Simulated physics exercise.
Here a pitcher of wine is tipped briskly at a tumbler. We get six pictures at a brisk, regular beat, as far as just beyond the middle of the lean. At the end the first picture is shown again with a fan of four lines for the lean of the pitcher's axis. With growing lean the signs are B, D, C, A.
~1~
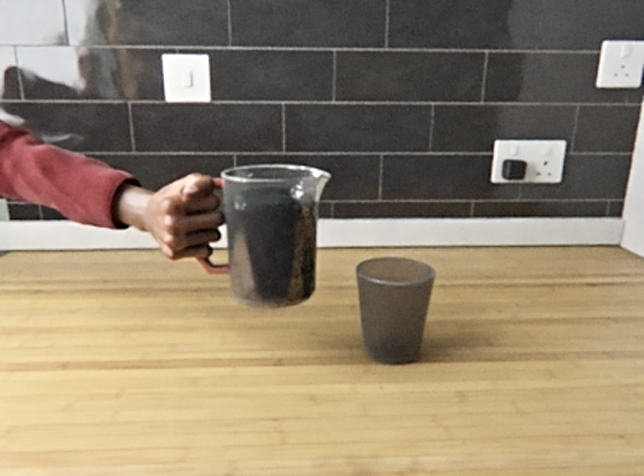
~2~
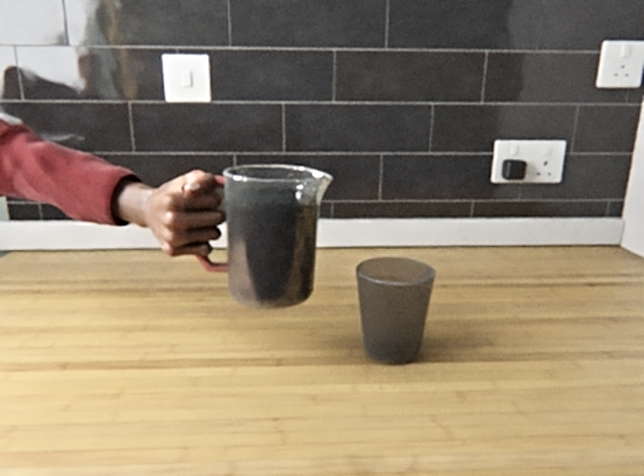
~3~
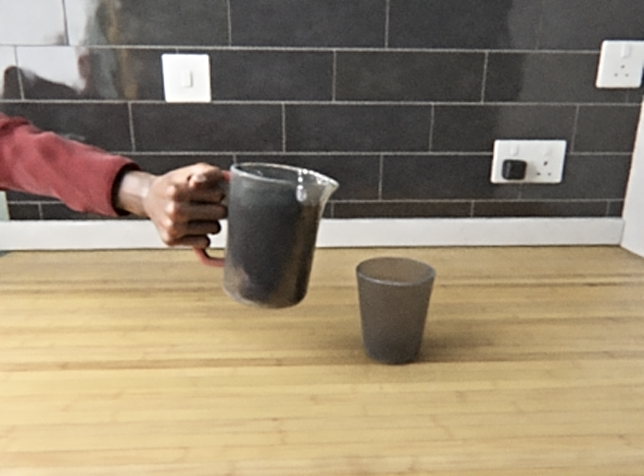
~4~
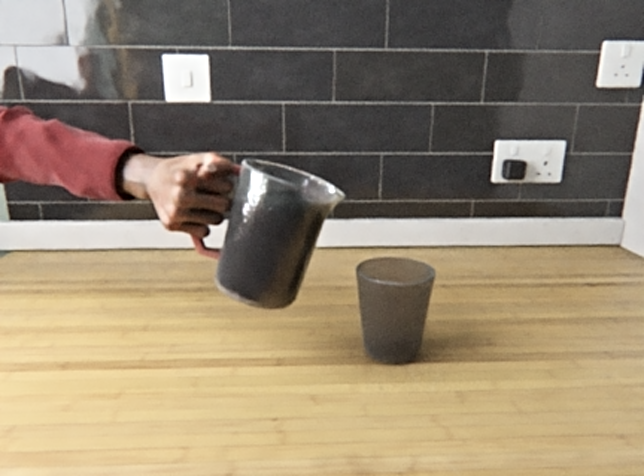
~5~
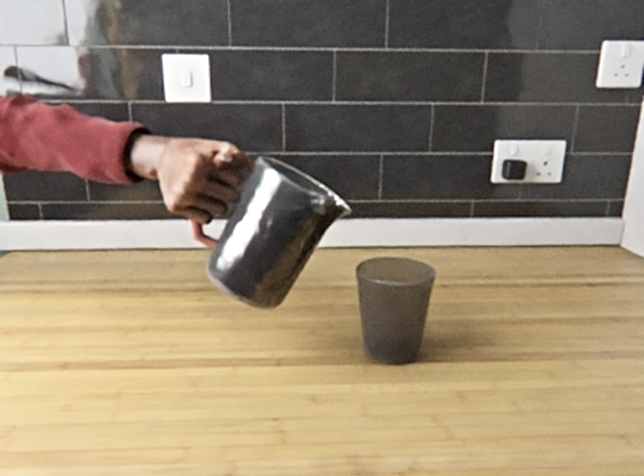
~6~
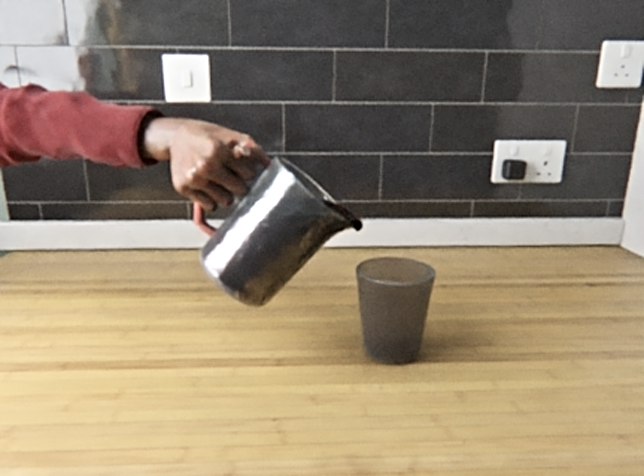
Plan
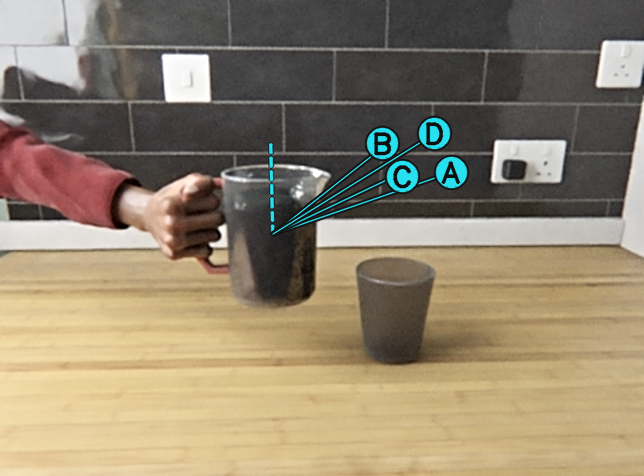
Hand in a red sleeve steadily tilting a glass pitcher of dark liquid rightward, liquid reaching over its lip near a tumbler.
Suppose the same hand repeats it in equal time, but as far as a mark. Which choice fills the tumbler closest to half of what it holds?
D works best here.
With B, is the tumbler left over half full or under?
Under.
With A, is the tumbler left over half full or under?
Over half.
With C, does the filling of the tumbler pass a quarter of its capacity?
Yes.
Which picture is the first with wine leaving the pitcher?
Picture 6.
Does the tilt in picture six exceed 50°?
No, it does not.
In cyan, A at (435, 178); B at (370, 156); C at (385, 180); D at (420, 142).
With A, the tumbler ends with about 78 % of what it can hold; 3 % of the wine is spilt.
With B, the tumbler ends with about 35 % of what it can hold.
With C, the tumbler ends with about 64 % of what it can hold.
With D, the tumbler ends with about 48 % of what it can hold.
